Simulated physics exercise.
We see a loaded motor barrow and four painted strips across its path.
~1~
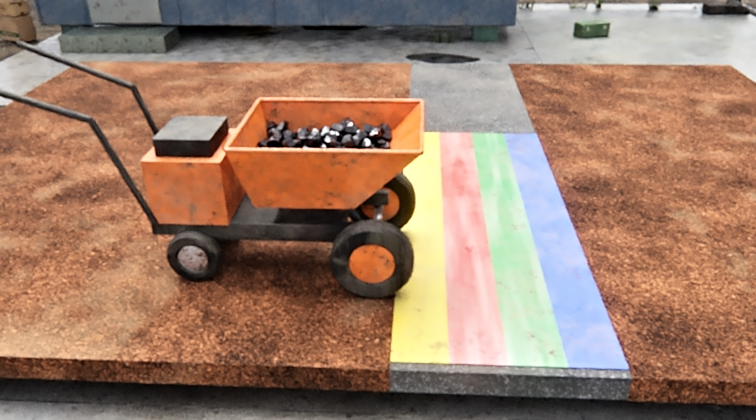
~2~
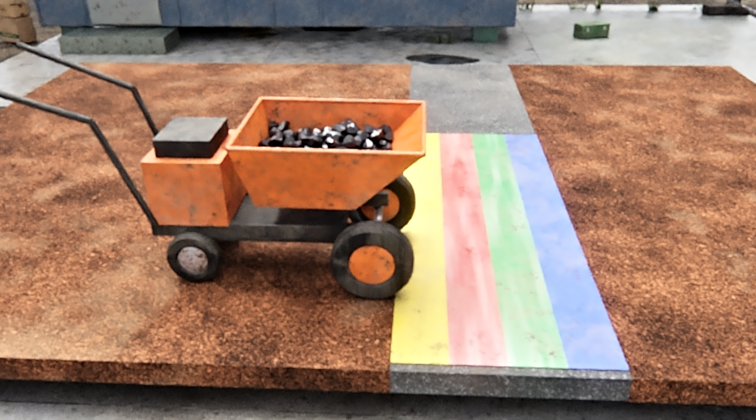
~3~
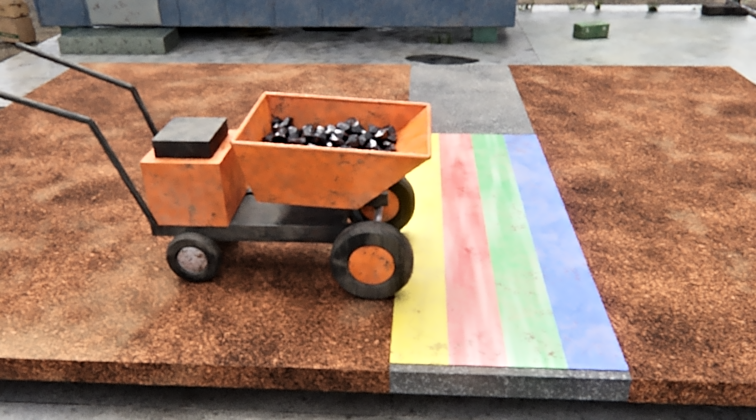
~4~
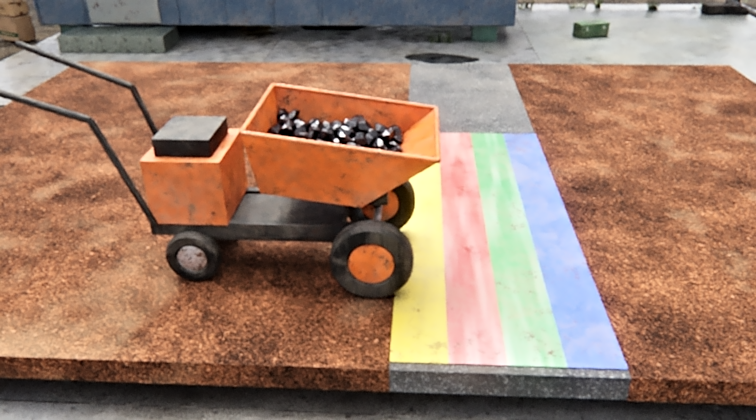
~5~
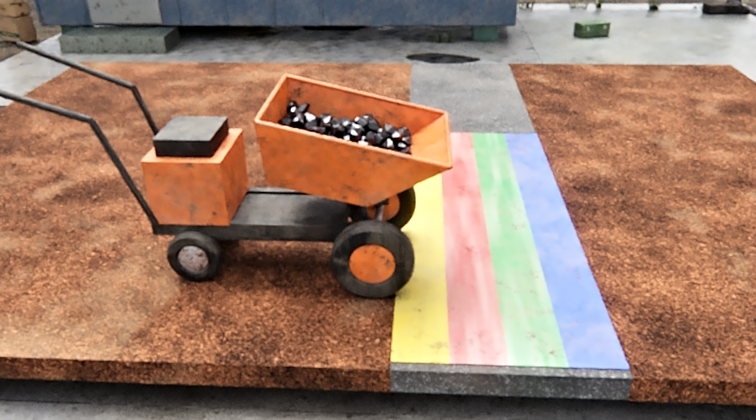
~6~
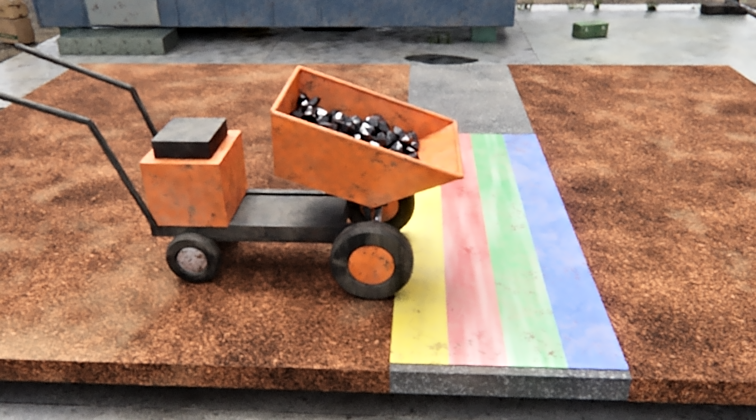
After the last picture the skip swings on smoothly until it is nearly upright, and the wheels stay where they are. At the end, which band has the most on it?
Most lies over the green band.
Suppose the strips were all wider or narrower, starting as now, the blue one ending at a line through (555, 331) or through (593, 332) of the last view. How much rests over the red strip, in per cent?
About 0 and 0 per cent.
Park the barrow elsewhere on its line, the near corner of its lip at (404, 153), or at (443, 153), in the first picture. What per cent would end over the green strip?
Near 40 % and 30 %.
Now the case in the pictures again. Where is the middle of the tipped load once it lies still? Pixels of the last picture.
Around (535, 263).
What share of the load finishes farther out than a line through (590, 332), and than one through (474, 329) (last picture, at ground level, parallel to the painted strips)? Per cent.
Roughly 10 per cent, and 80 per cent.
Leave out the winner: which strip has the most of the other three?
The runner-up: That blue strip.
Shortly afterwards, skip tipped steeply; the whole lot in the skip.
Next, skip tipped steeply; the bulk in the skip; near a quarter over the green strip; only a few over the blue strip.
Some moments later, skip tipped right over; near a quarter in the skip; only a few over the red strip; near half over the green strip; near a quarter over the blue strip; a little off the paint.
In the end, skip tipped right over; near a quarter in the skip; none at all over the yellow strip; only a few over the red strip; near half over the green strip; near a quarter over the blue strip; a little off the paint.
